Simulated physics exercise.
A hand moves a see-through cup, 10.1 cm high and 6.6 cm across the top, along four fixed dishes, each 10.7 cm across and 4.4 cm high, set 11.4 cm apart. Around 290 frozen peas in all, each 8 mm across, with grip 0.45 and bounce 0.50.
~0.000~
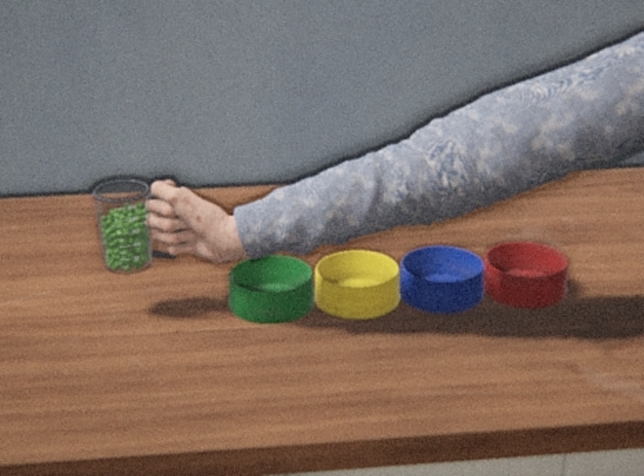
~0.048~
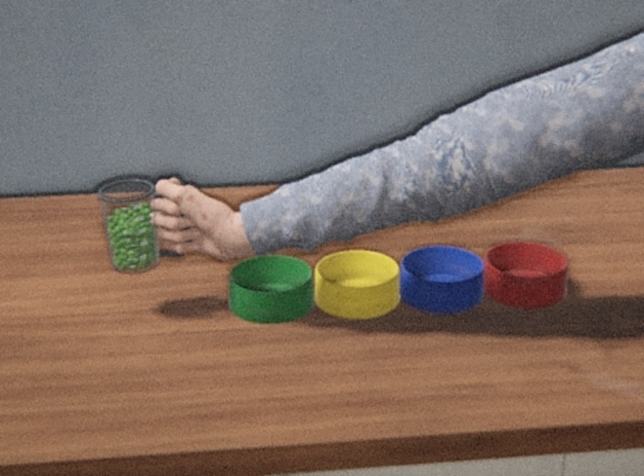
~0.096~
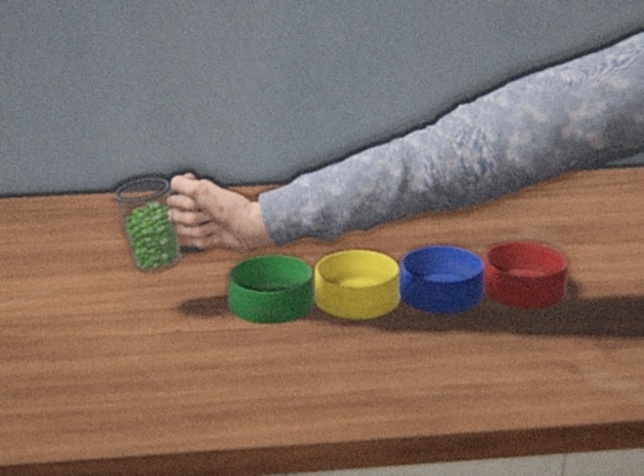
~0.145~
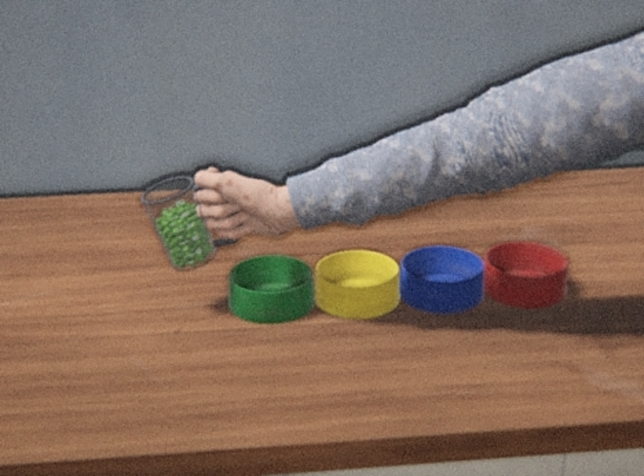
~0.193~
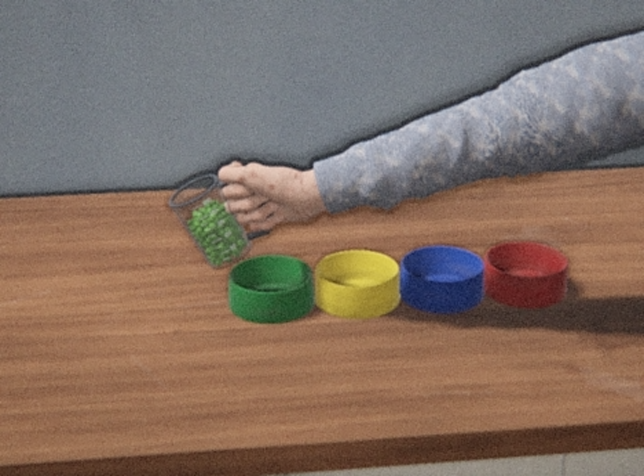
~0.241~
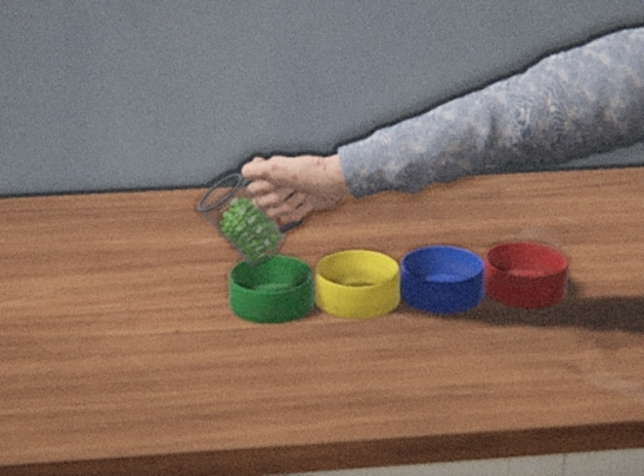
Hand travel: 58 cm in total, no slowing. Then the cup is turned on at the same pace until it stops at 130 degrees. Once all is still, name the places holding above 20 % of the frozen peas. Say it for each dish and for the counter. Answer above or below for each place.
Red dish: Above, blue dish: Below, green dish: Below, yellow dish: Below, counter: Below.
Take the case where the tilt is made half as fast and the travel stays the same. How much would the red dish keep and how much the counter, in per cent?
Result - red dish: 100; counter: 0.
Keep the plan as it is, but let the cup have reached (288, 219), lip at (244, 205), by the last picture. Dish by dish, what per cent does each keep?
The red dish keeps 100, the blue dish 0, the green dish 0 and the yellow dish 0.
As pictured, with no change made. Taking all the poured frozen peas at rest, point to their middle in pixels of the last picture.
Look around (520, 278) in the last picture.
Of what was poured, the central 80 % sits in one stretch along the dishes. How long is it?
Length: Approx. 7 cm.
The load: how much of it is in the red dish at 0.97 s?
About 50 percent.
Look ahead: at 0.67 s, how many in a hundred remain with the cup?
Close to 90 % of the load.
Then, at 0.50 s, tilt 82 degrees; cup holds 100 %.
Then, at 0.67 s, tilt 114 degrees; cup holds 90 %, blue 10 %.
After 0.97 s, tilt 130 degrees; cup holds 40 %, red 50 %, blue 10 %.
At rest (1.7 s), red 90 %, blue 10 %, green 0 %, yellow 0 %, counter 0 %.
